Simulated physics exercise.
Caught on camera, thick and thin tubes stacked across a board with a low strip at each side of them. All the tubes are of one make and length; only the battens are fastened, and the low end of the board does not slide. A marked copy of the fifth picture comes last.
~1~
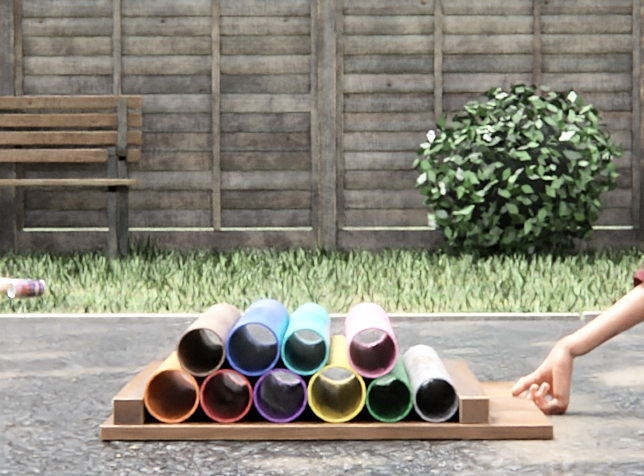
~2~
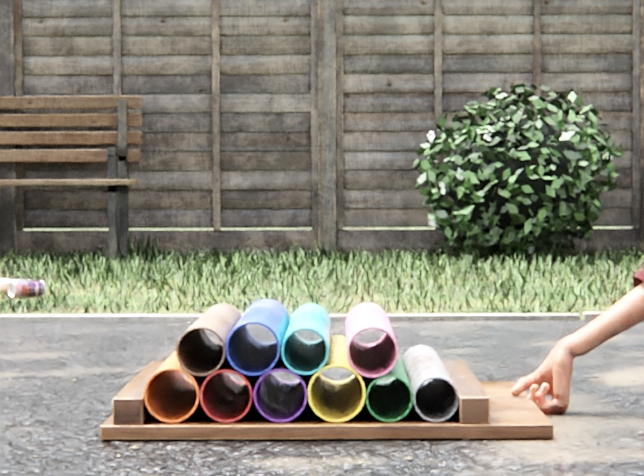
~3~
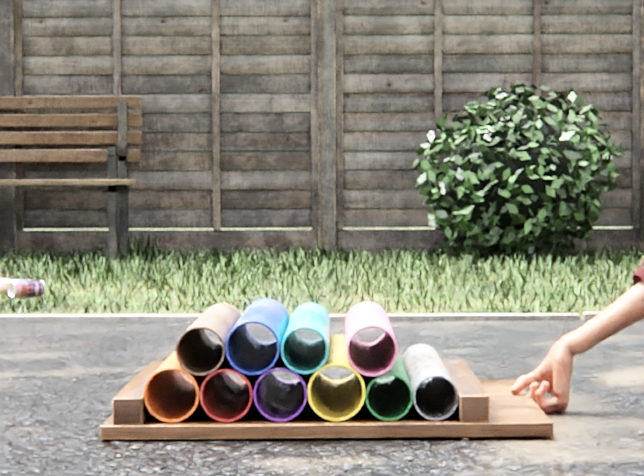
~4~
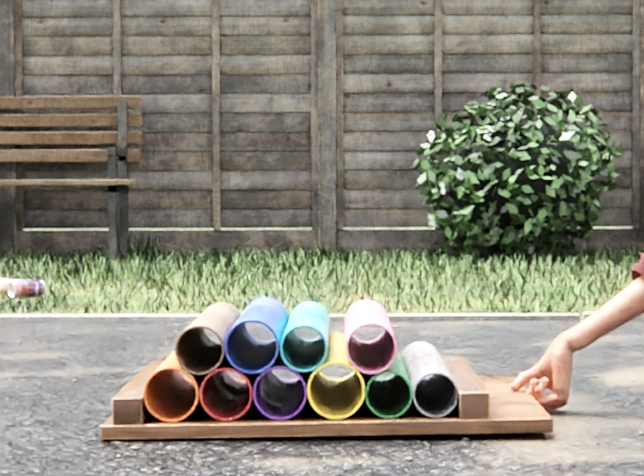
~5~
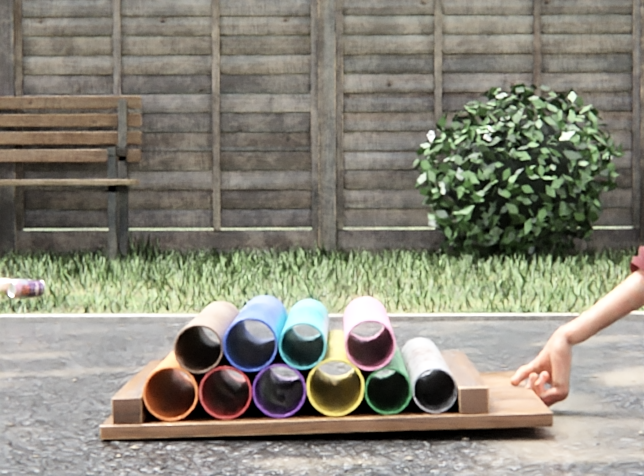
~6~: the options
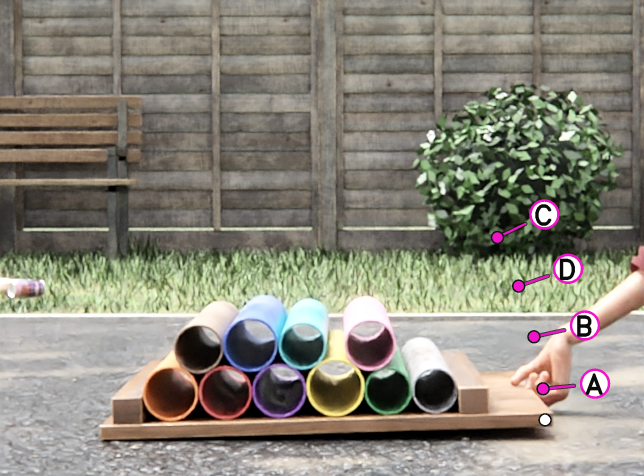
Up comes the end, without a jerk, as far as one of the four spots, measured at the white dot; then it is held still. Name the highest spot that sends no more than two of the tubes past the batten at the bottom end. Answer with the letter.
At most to C.
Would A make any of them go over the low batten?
At A: No.
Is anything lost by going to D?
No, at D.
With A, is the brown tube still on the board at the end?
The brown tube: Yes.
On the copy, A at (543, 389); B at (534, 337); C at (497, 238); D at (519, 286); the white dot at (545, 420).
On C. First, board at 16°.
Then, board at 26°.
Finally, board at 26°, none over the low batten.
By contrast, A none over the low batten; B none over the low batten; D none over the low batten.
